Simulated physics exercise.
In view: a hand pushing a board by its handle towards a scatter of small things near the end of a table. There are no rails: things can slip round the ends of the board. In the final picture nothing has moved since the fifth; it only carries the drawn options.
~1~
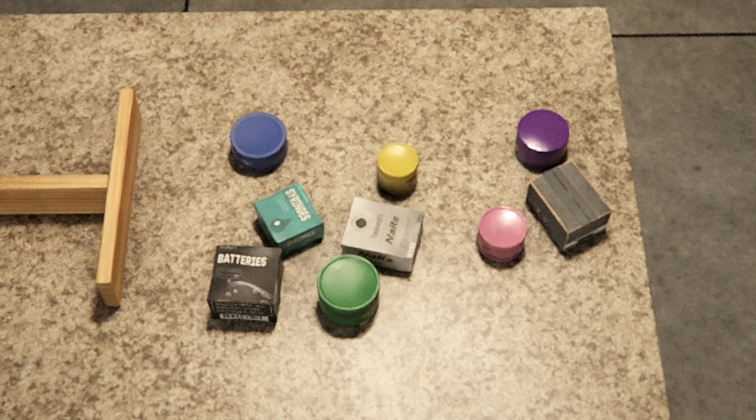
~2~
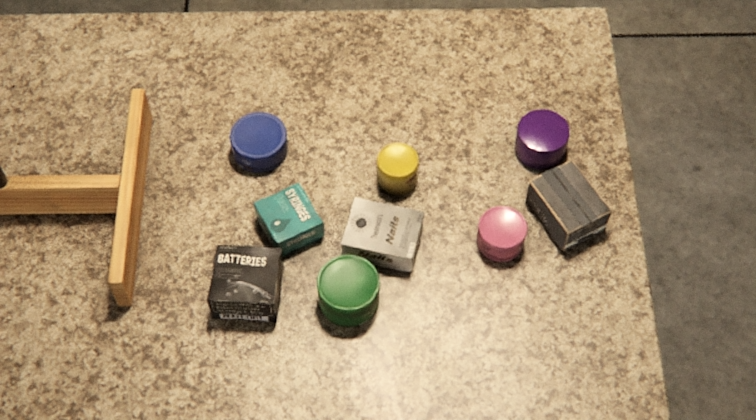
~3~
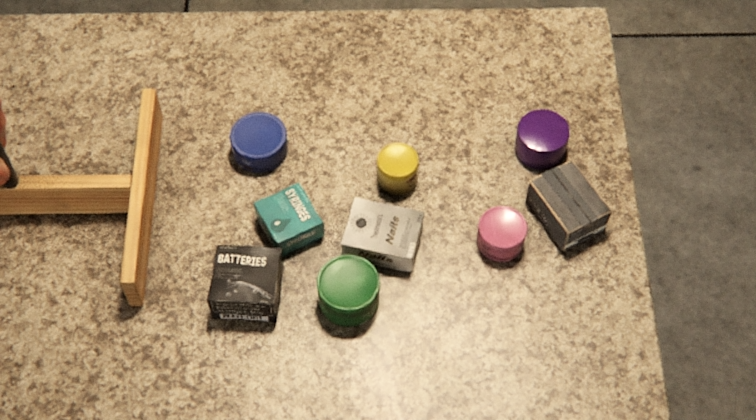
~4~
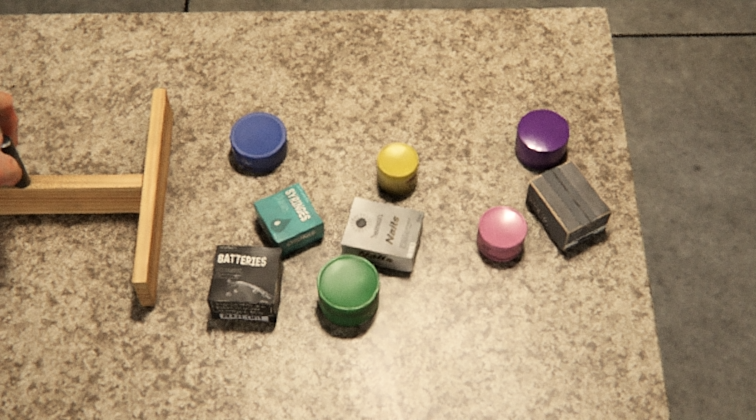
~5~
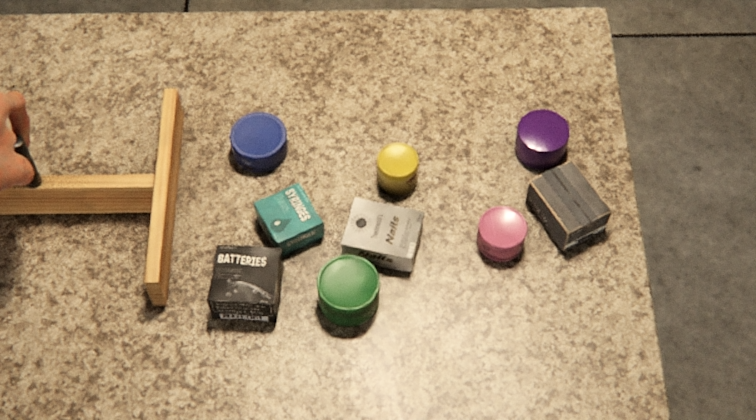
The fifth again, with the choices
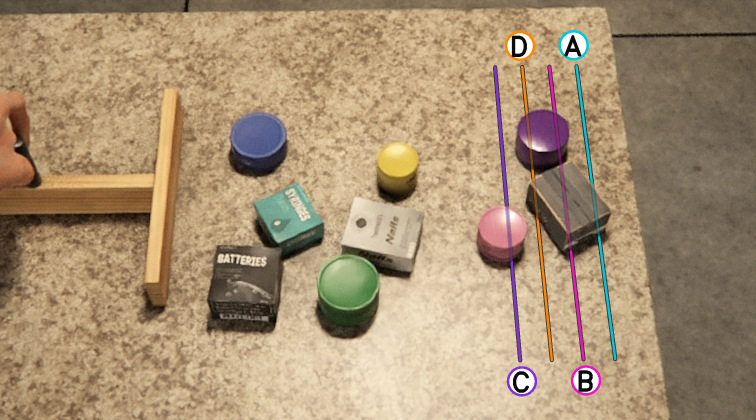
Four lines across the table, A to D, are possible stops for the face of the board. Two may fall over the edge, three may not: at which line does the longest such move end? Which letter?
D.
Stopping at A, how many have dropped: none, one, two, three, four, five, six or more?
In all, five.
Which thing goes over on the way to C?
The pink jar goes over.
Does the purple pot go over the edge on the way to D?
No.
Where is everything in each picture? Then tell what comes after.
In the first picture, turquoise box (289, 220); blue tub (259, 143); grey box (568, 205).
In the second picture, board (127, 180); purple pot (542, 139).
In the third picture, board (138, 180); white box (383, 235).
In the fourth picture, board (150, 180); pink jar (501, 235).
In the fifth picture, board (161, 180); turquoise box (289, 220); blue tub (259, 143); grey box (568, 205).
On the marked copy, A at (594, 201); B at (565, 202); C at (507, 202); D at (536, 202).
With D. Early on, board (295, 178); green jar (401, 291); black box (337, 282).
Further on, board (429, 176); grey box (590, 198); pink jar (590, 257).
At the end, board (535, 175); pink jar over the edge; grey box over the edge; two fallen.
As for the rest, A drops five; B drops five; C is within the limit but short.
